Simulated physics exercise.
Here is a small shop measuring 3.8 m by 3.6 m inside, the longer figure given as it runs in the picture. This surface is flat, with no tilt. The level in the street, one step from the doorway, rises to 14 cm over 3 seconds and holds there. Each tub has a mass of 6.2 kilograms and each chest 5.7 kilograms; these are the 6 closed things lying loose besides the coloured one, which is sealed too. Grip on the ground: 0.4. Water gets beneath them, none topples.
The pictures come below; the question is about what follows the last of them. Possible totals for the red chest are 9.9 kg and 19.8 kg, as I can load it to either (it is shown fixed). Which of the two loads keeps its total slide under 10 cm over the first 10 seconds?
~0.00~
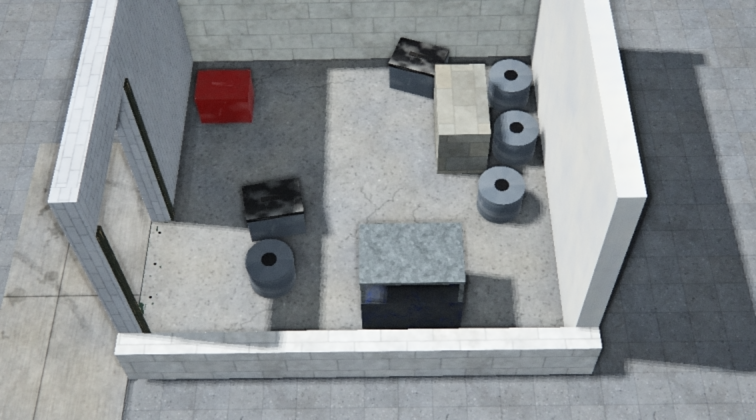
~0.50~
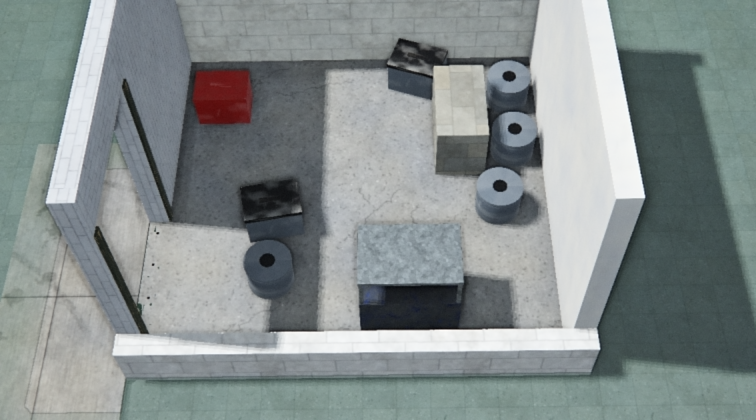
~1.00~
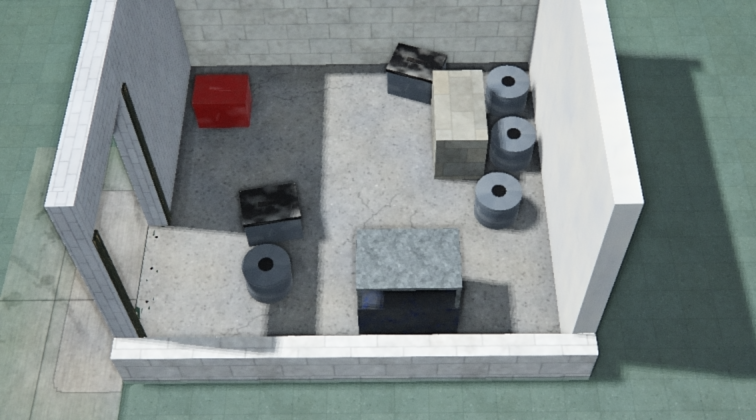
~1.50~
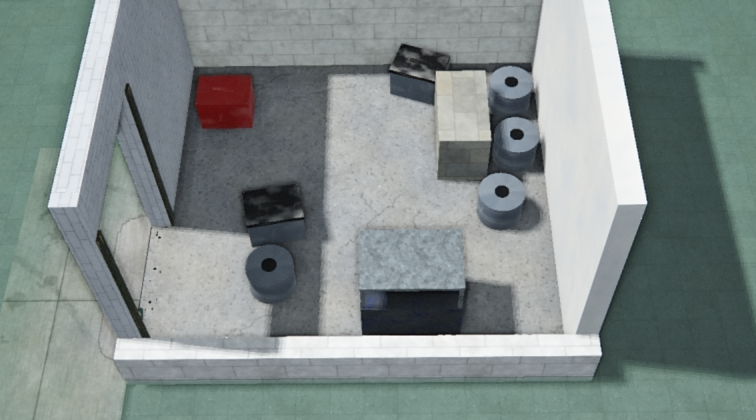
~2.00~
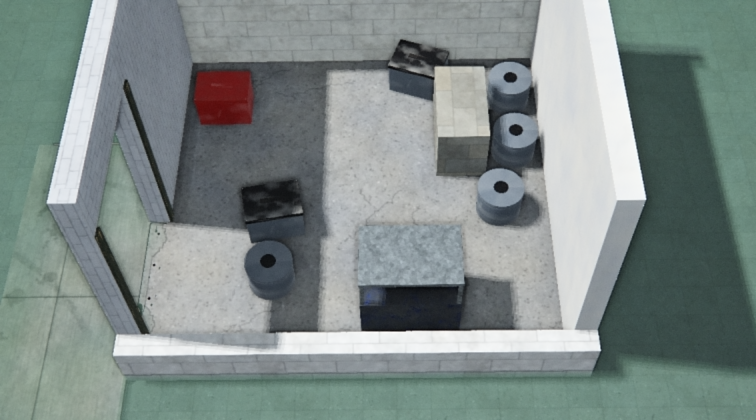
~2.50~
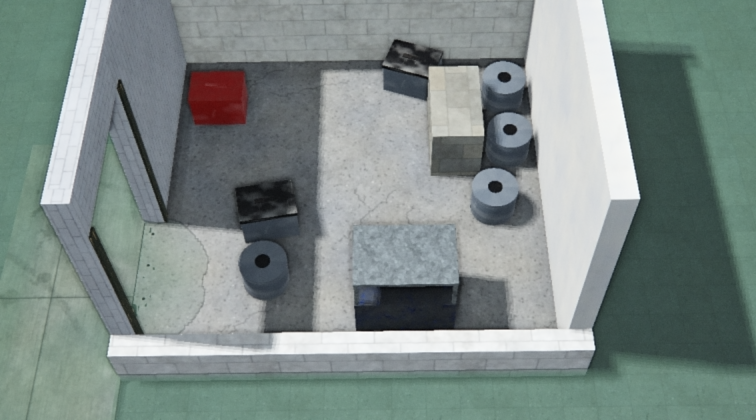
The lighter one is enough.
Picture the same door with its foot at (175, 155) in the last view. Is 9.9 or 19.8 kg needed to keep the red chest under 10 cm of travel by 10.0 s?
So only the heavy mass does it.
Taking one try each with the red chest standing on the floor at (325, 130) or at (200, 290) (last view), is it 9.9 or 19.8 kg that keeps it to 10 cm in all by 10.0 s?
Try by try, must use the heavier; no option works.
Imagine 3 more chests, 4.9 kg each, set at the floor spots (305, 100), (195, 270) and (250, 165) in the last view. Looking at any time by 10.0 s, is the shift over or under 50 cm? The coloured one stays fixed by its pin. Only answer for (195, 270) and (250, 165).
First exceeds it, then stays inside.
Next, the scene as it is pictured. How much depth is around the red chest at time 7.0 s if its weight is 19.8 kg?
Close to 0 cm deep.
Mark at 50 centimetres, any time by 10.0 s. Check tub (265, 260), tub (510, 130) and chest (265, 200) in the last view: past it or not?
Taking them in order: Beyond the mark, beyond the mark and beyond the mark.
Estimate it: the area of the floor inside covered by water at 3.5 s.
Near 1.5 m2 in all.
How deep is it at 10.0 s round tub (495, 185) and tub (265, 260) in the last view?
Roughly 5 and 7 cm.
After 3.5 s the red chest would be 0 cm from its start with 9.9 kg and 0 cm from its start with 19.8 kg; 0 cm of water round it then.
After 4.5 s the red chest would be 0 cm from its start with 9.9 kg and 0 cm from its start with 19.8 kg; 0 cm of water round it then.
After 7.0 s the red chest would be 0 cm from its start with 9.9 kg and 0 cm from its start with 19.8 kg; 0 cm of water round it then.
After 10.0 s the red chest would be 2 cm from its start with 9.9 kg and 0 cm from its start with 19.8 kg; 3 cm of water round it then.
